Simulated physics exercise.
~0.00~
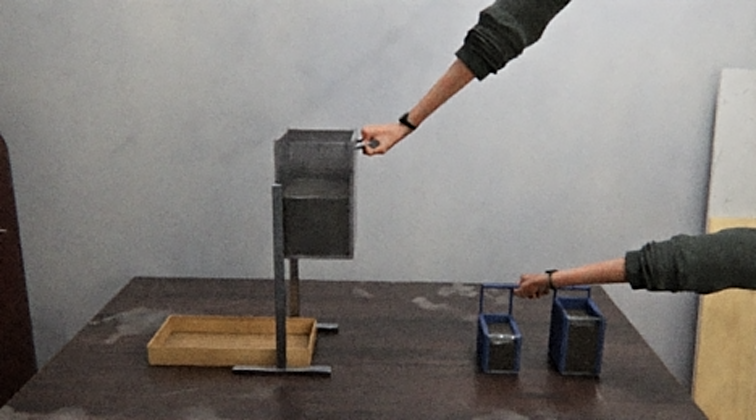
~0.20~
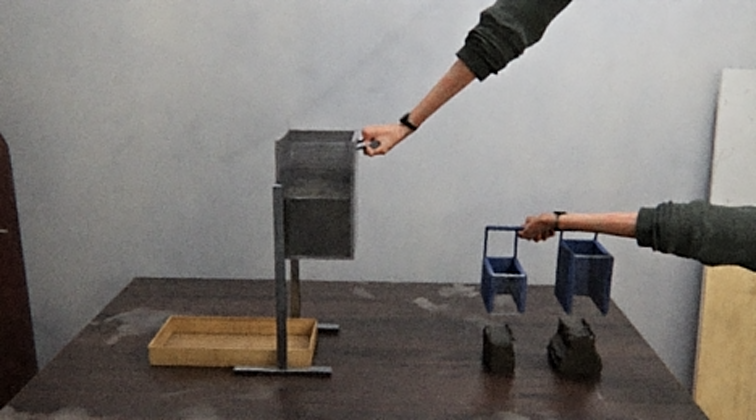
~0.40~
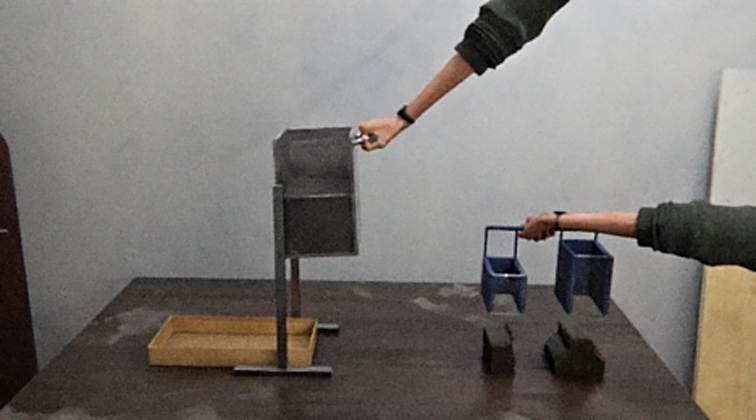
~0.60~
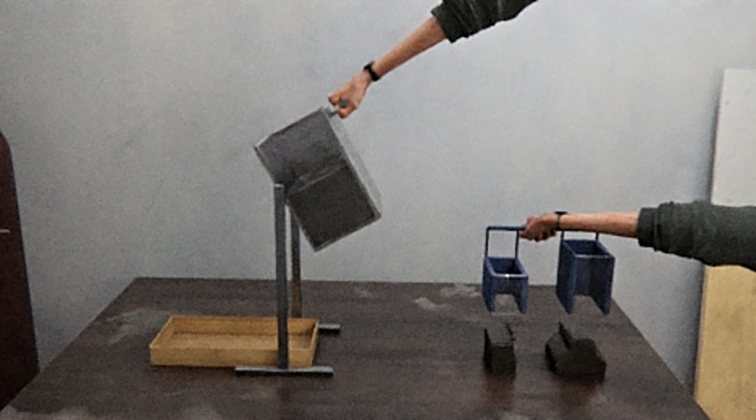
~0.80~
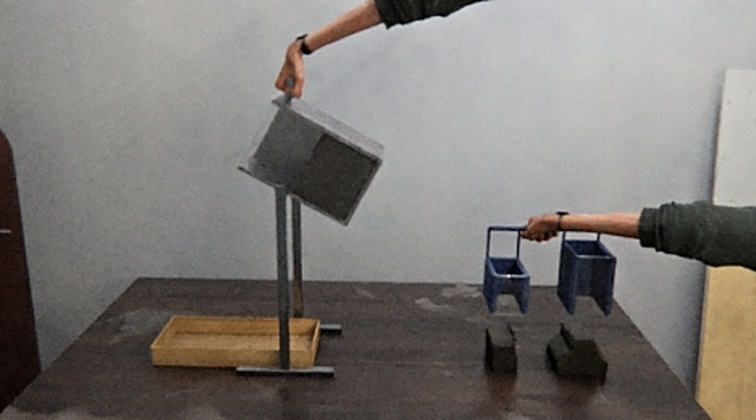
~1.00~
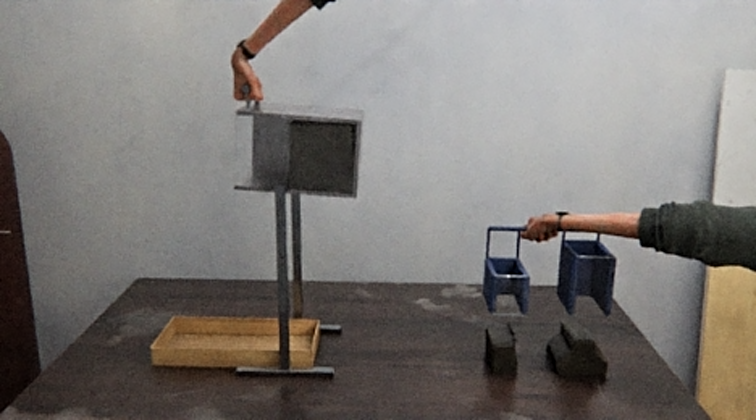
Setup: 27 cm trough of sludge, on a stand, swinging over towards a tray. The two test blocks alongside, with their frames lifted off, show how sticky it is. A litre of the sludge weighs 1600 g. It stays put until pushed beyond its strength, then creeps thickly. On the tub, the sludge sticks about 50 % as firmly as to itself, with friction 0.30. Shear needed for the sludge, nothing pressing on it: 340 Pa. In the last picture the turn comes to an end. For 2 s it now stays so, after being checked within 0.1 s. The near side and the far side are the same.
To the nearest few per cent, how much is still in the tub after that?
About 100 %.
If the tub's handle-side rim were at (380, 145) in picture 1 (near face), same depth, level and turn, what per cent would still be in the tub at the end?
That would leave about 70 % in the tub.
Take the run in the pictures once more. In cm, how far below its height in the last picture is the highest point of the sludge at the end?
Roughly 4 cm.
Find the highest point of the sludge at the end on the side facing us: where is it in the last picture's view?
Near (314, 144).
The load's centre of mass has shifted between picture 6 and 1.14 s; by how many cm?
The change is near 3 cm.
After 1.14 s, the tub is at 87 degrees and holds 100 %.
After 1.31 s, the tub is at 87 degrees and holds 100 %.
After 1.48 s, the tub is at 87 degrees and holds 100 %.
After 1.65 s, the tub is at 87 degrees and holds 100 %.
After 3.00 s, the tub is at 87 degrees and holds 100 %.
